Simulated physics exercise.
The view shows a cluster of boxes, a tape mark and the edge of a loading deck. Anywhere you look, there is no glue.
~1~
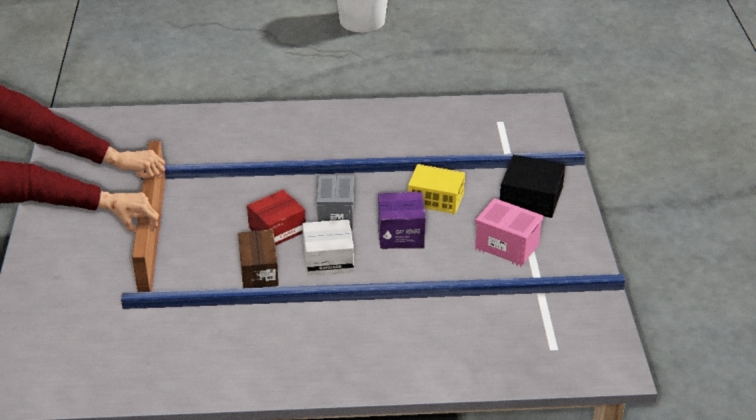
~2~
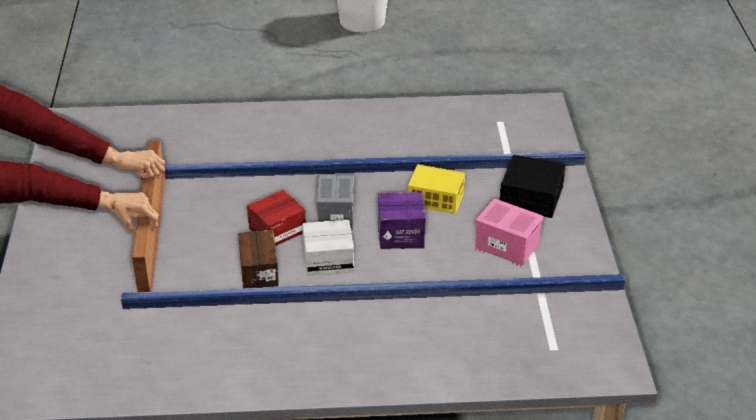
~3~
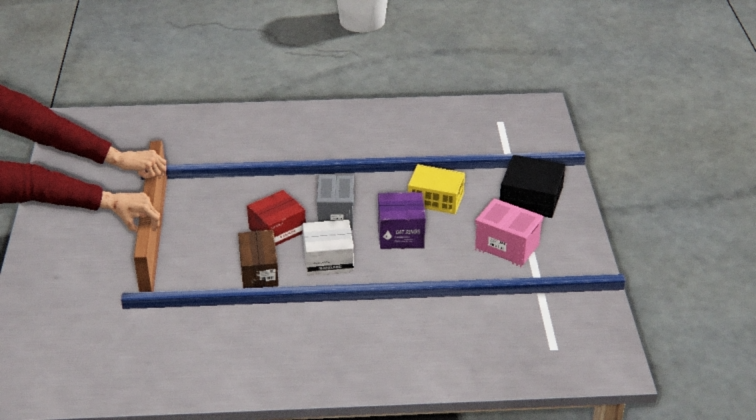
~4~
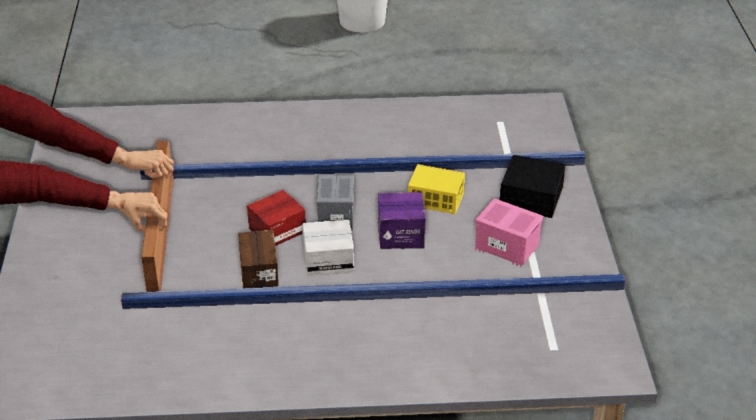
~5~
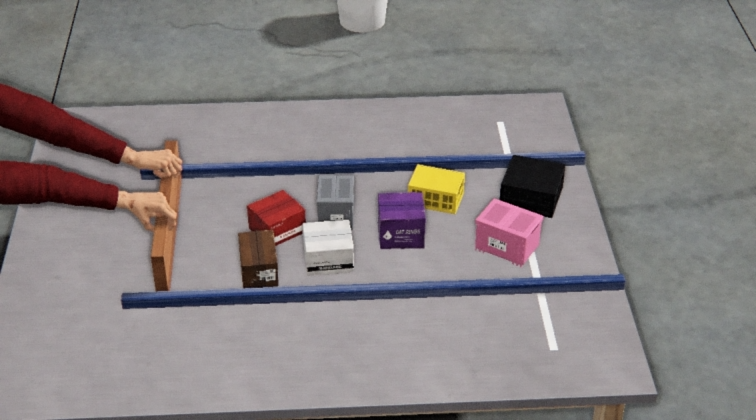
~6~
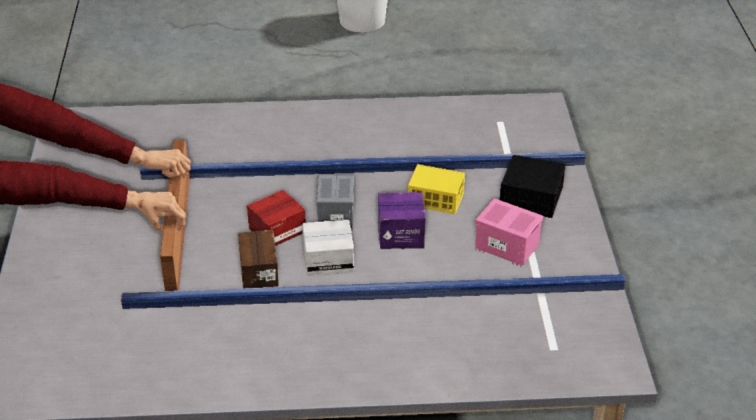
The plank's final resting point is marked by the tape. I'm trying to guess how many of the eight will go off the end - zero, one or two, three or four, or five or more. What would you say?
Only a pair or a lone one falls.
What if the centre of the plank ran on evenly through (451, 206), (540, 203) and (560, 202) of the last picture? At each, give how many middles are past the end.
First 0, then 3, finally 4.
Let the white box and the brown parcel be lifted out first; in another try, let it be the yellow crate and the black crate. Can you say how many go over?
It would be 1 and 1.
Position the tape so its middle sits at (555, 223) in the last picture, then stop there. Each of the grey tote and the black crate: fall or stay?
Lab note: Grey tote is safe; black crate comes off.
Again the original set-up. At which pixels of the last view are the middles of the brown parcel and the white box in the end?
Brown parcel: (551, 249); white box: (591, 246).
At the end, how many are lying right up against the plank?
That comes to 4.
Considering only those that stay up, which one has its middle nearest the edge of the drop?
That is the black crate.
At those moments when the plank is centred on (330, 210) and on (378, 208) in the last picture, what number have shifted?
In order, the tallies are 5 and 6.
A little later, none off yet; black crate at rest near (532, 186); pink tote at rest near (508, 233); yellow crate at rest near (436, 189).
When it is over, the number that fall off is one or two; down, pink tote.
